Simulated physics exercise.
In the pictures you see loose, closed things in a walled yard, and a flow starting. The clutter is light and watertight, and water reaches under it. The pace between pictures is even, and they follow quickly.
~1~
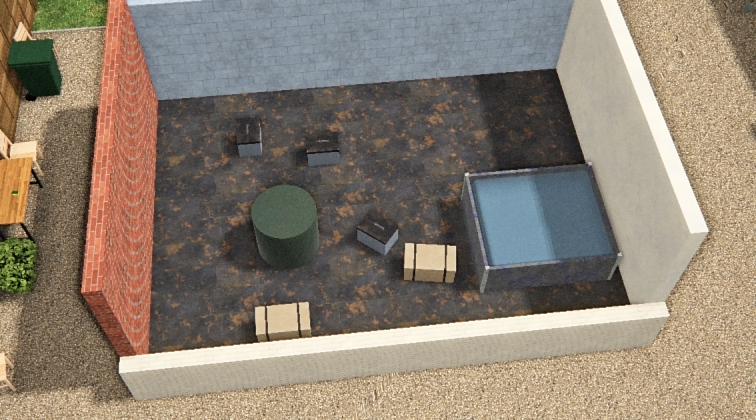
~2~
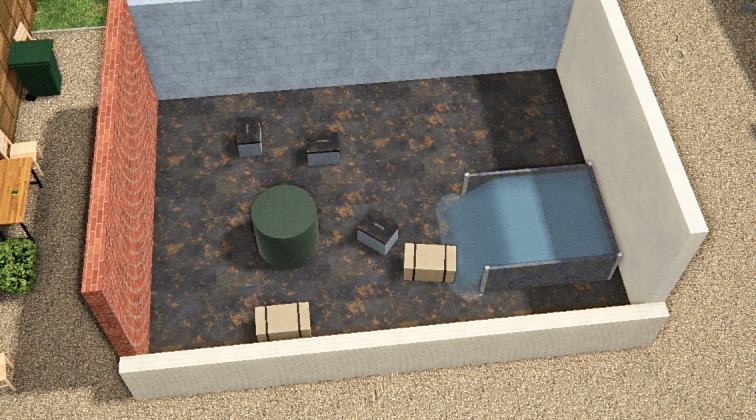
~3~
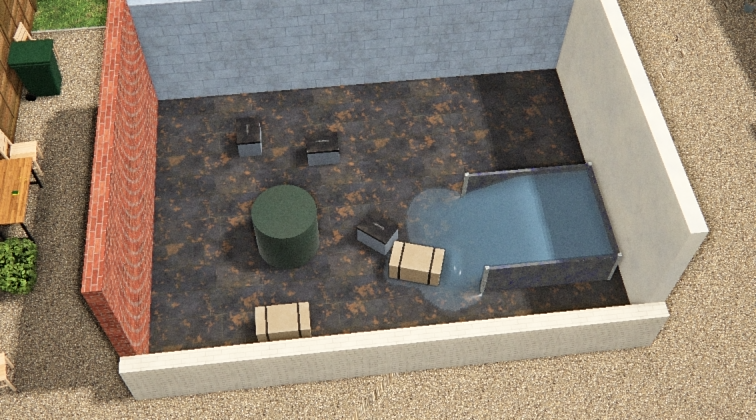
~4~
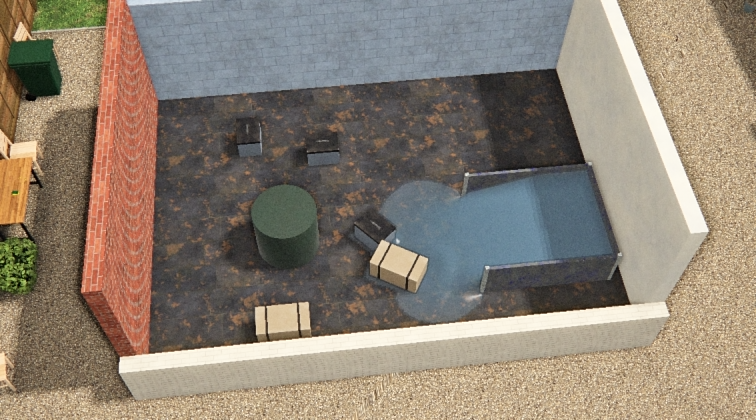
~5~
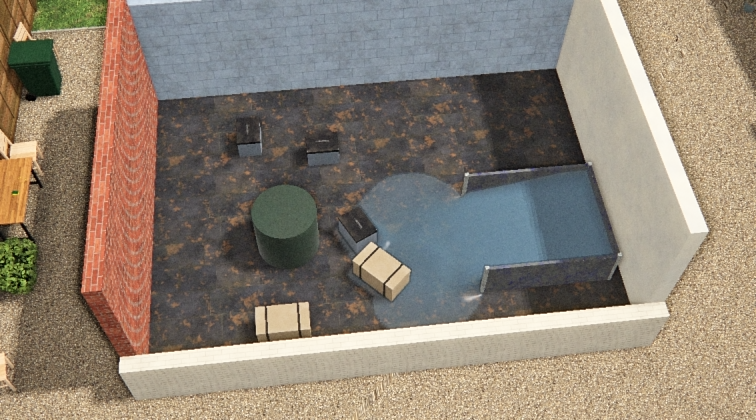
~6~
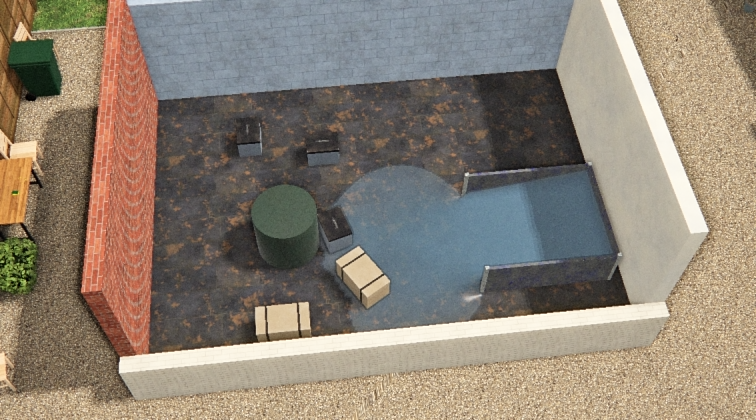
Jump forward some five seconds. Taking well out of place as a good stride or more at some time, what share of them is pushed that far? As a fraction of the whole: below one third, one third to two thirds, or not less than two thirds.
The fraction is not less than two thirds.
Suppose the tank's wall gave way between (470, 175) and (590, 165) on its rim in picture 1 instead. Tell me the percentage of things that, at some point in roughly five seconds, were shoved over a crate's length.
About 40 per cent.
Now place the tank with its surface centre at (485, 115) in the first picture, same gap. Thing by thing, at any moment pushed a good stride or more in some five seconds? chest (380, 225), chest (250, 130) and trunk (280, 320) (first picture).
Far enough, Far enough, Not far.
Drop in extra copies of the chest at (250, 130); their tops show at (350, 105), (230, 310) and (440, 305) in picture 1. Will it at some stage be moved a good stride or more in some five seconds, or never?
Each in turn: Stays in place, pushed clear, pushed clear.
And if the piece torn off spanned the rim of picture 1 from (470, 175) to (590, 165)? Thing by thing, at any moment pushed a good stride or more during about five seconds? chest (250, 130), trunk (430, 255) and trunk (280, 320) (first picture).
Lab note - in sequence: Made it that far; never that far; never that far.
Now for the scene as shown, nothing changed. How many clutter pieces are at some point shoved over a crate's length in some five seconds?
Count: 5.
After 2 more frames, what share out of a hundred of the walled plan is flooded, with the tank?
Close to 35 per cent, tank included.
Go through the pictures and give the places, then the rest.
A trunk at (430, 257), on the bottom; a chest at (378, 226), on the bottom; 0 of 5 have shifted, in the first frame.
A trunk at (430, 257), on the bottom; a chest at (378, 226), on the bottom; 0 of 5 have shifted, in the second frame.
A trunk at (417, 257), on the bottom, close to its start; a chest at (378, 226) rests on the ground; 1 of 5 have shifted, in the third frame.
A trunk at (399, 260) rests on the ground, a stride from its start; a chest at (375, 225) rests on the ground, close to its start; 2 of 5 have shifted, in the fourth frame.
A trunk at (381, 265), on the bottom, a stride from its start; a chest at (358, 224) rests on the ground, a stride from its start; 2 of 5 have shifted, in the fifth frame.
A trunk at (363, 271) rests on the ground, a stride from its start; a chest at (334, 223), on the bottom, a stride from its start; 2 of 5 have shifted, in the sixth frame.
A moment on, 2 of 5 are well off their spots; 1 afloat.
Next, 4 of 5 are well off their spots; 3 afloat.
Later, 5 of 5 are well off their spots; 3 afloat.
In the end, 5 of 5 are well off their spots, and 5 have been at some point; 5 afloat.
